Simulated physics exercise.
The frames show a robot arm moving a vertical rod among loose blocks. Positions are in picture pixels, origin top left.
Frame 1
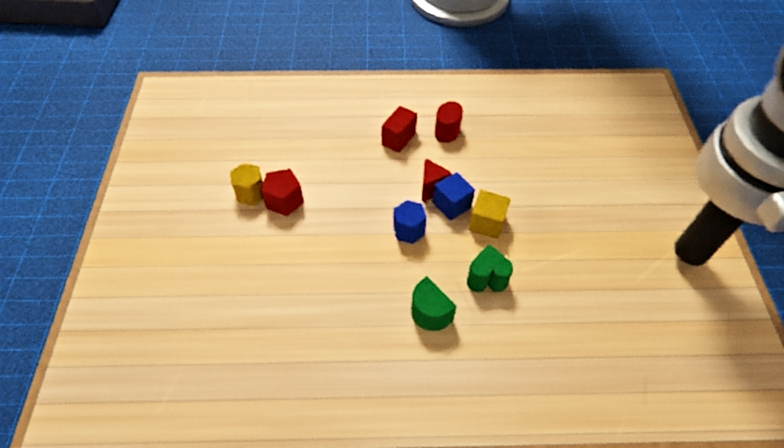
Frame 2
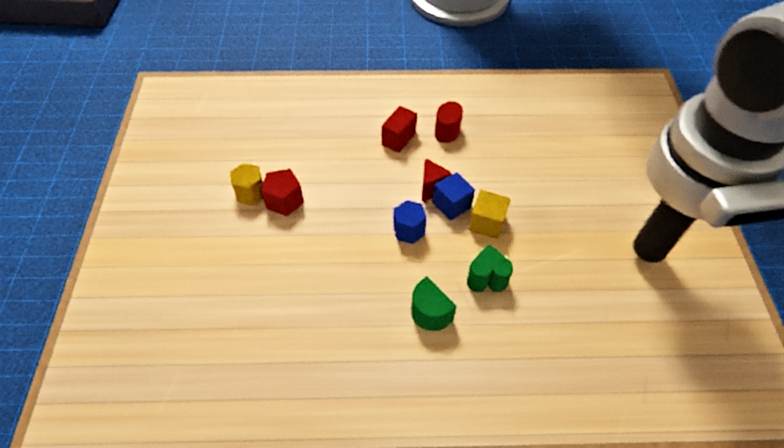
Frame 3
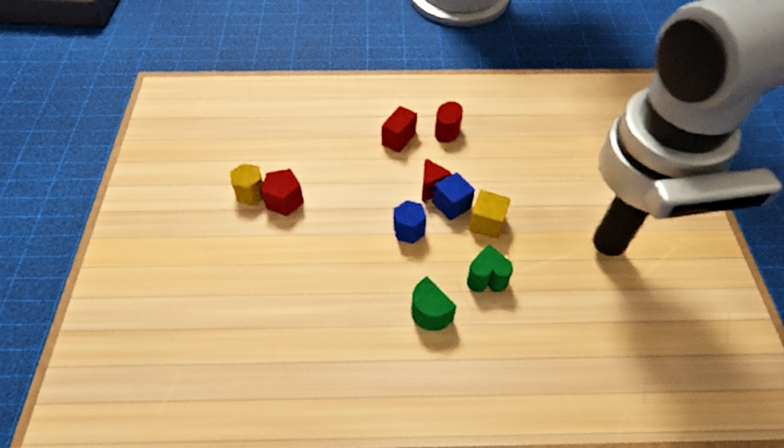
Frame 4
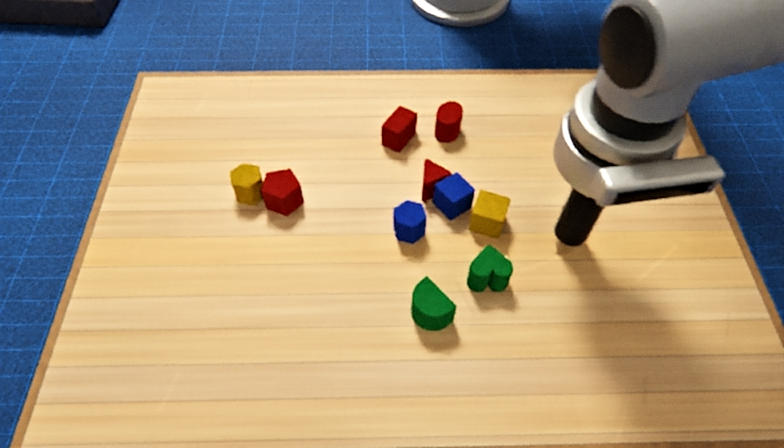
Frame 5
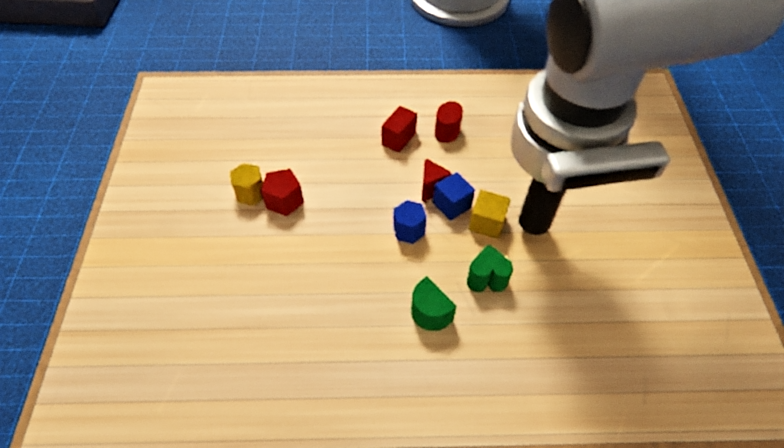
Robot arm sliding a black vertical rod leftward over a wooden board, nearing a yellow block while the scattered coloured blocks stay still.
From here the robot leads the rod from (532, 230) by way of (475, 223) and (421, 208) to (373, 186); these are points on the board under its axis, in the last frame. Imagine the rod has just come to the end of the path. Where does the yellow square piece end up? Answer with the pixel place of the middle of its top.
Expect it around (350, 147).
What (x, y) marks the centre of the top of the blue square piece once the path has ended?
The spot you're after is about (350, 126) in the image.
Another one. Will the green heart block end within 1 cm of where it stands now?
I believe so.
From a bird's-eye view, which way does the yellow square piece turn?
From above, the yellow square piece will be seen to turn clockwise.
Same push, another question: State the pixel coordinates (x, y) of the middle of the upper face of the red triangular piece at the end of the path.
My estimate: (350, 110).
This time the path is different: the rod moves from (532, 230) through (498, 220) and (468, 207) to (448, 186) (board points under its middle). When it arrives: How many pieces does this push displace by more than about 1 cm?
Three or more shift.
On the path given first. One third of the way, rod at (475, 215); red triangular piece at (408, 158), turned 15° anticlockwise; blue square piece at (424, 173); yellow square piece at (446, 191), turned 25° clockwise.
Two thirds of the way, rod at (421, 200); blue hexagonal block at (405, 213), turned 20° anticlockwise; red triangular piece at (372, 135); blue square piece at (381, 152); yellow square piece at (394, 173), turned 45° clockwise.
At the end, rod at (373, 178); blue hexagonal block at (403, 212), turned 30° anticlockwise; red triangular piece at (350, 109), turned 20° clockwise; blue square piece at (350, 126), turned 30° clockwise; green heart block not moved; yellow square piece at (350, 147), turned 65° clockwise.
